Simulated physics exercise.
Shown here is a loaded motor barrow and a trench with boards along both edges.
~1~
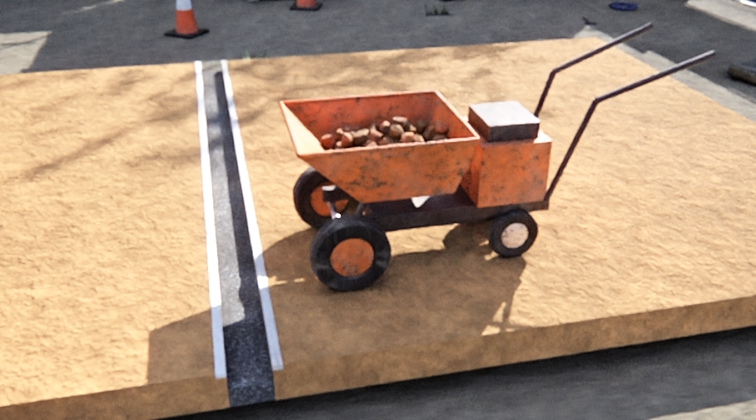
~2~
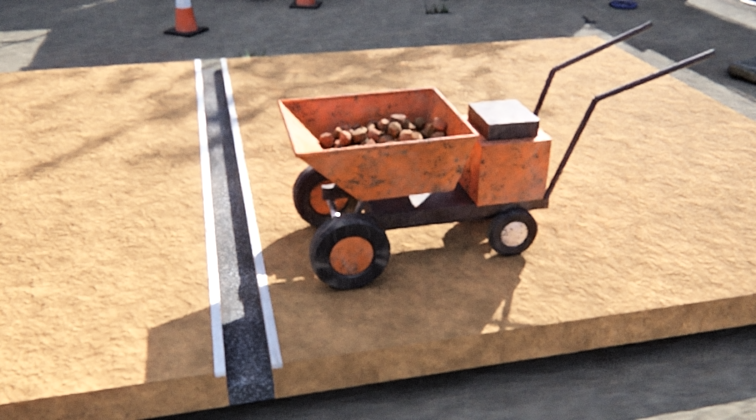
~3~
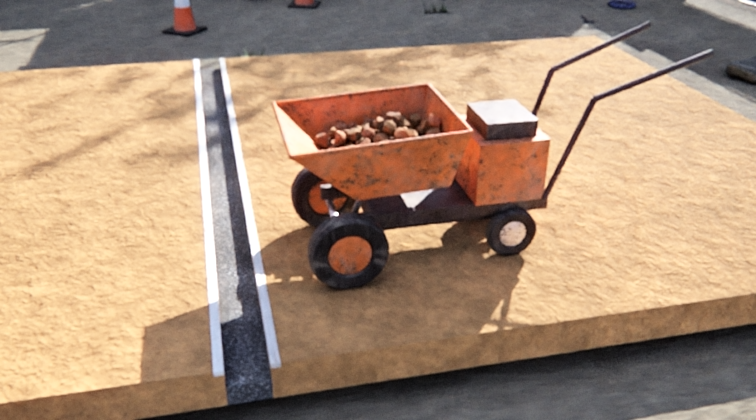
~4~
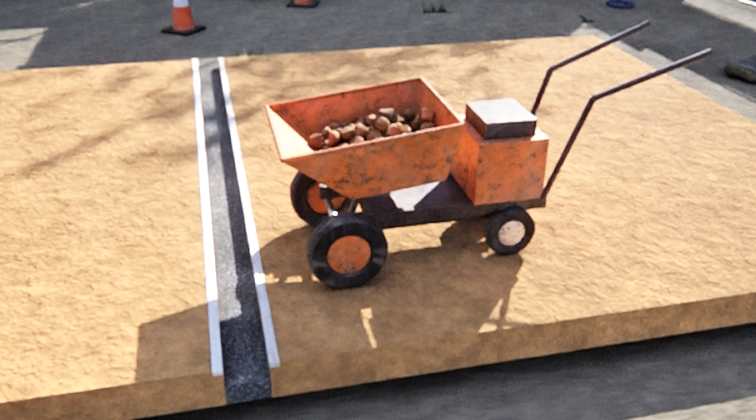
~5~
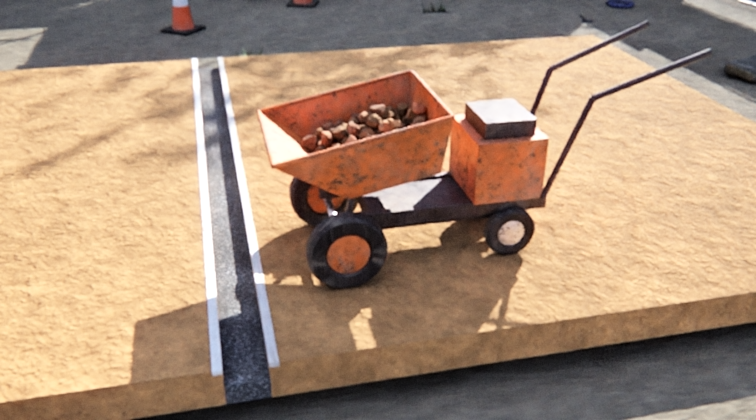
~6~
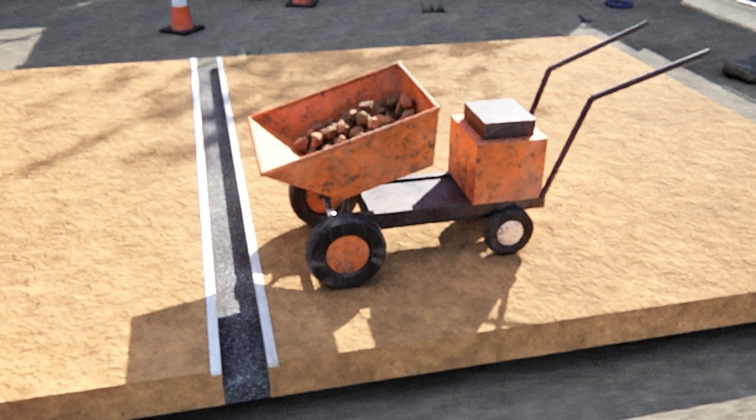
The orange skip of a loaded motor barrow tilts forward, leaning left toward a trench.
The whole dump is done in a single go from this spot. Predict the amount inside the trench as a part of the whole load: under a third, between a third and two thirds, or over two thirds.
The fraction in the trench falls below one third.
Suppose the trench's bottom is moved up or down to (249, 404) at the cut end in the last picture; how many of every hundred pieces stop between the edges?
The share comes to around 0 percent.
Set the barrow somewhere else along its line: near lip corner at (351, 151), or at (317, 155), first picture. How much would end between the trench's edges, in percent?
The shares come out close to 50 and 30 per cent, in that order.
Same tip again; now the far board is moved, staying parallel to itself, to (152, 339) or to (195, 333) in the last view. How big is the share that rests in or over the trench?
About 70 %, then 30 %.
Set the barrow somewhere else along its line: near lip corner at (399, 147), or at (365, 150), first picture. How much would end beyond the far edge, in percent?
0 and 10 in a hundred, in that order.
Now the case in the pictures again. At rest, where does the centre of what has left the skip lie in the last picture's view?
It settles centred around (170, 263).
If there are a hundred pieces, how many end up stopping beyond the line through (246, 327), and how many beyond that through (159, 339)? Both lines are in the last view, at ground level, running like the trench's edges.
Respectively 60 and 30 percent.
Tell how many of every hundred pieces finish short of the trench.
Roughly 0 percent.
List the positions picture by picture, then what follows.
In the first frame, lip of the skip at (299, 156), level; top of the load at (395, 132), clay clods; first edge of the trench at (271, 327); far edge at (218, 334), the trench under half as wide as the skip, and about half as deep as wide.
In the second frame, lip of the skip at (297, 155), level; top of the load at (394, 130).
In the third frame, lip of the skip at (291, 157), tipped barely; top of the load at (389, 128).
In the fourth frame, lip of the skip at (283, 161), tipped a little; top of the load at (404, 131).
In the fifth frame, lip of the skip at (273, 167), tipped a little; top of the load at (396, 127).
In the sixth frame, lip of the skip at (262, 175), tipped clearly; top of the load at (386, 122); first edge of the trench at (266, 324); far edge at (213, 331).
Soon, skip tipped steeply; all in the skip.
A while on, skip tipped right over; about two thirds in the skip; a stray few in or heaped over the trench; about a third beyond it.
Towards the end, skip tipped right over; about a third in the skip; a small part in or heaped over the trench; about two thirds beyond it.
Finally, skip tipped right over; about a third in the skip; a small part in or heaped over the trench; about two thirds beyond it.
